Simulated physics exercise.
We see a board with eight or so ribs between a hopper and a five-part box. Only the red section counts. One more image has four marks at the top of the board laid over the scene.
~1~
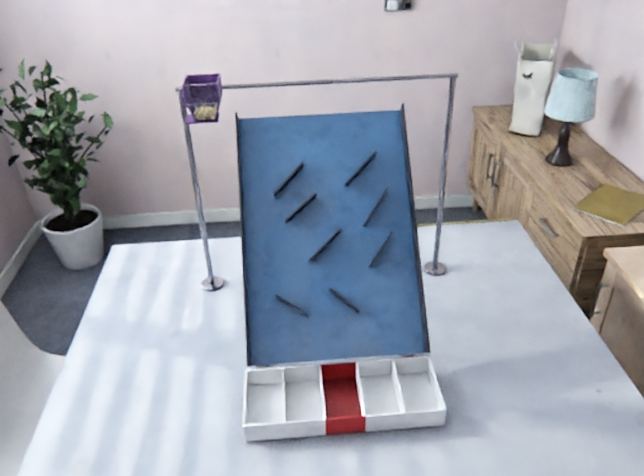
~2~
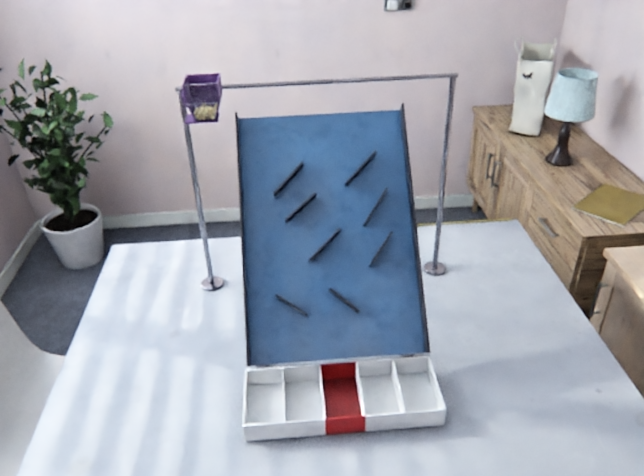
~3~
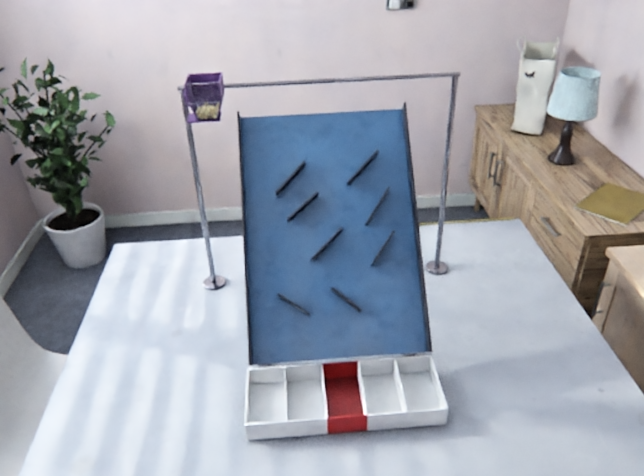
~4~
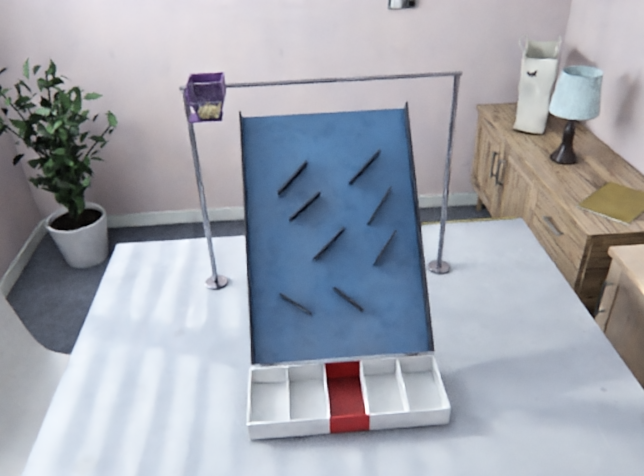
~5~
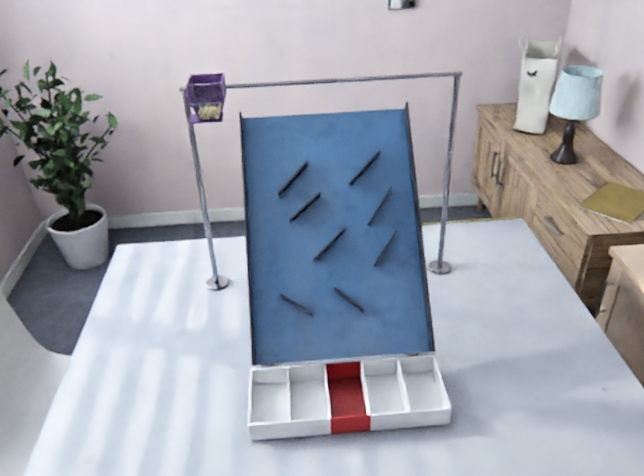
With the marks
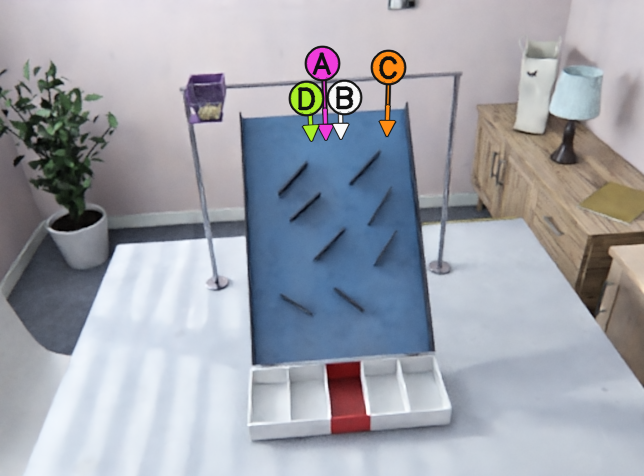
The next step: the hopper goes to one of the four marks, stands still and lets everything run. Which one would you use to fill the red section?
B works best here.
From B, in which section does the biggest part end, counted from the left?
The third from the left.
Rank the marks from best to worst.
The order is B, A, D, C.
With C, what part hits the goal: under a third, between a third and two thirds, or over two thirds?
It is under a third.
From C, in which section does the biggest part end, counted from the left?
The fifth from the left.
On the marked copy, mark A meets the board at (325, 134); mark B meets the board at (340, 133); mark C meets the board at (387, 130); mark D meets the board at (311, 135).
With A, about half in the red section, about half in other sections, a stray few outside the box.
With B, about two thirds in the red section, about a third in other sections.
With C, a small part in the red section, most in other sections, a small part outside the box.
With D, about a quarter in the red section, about two thirds in other sections, a small part outside the box.
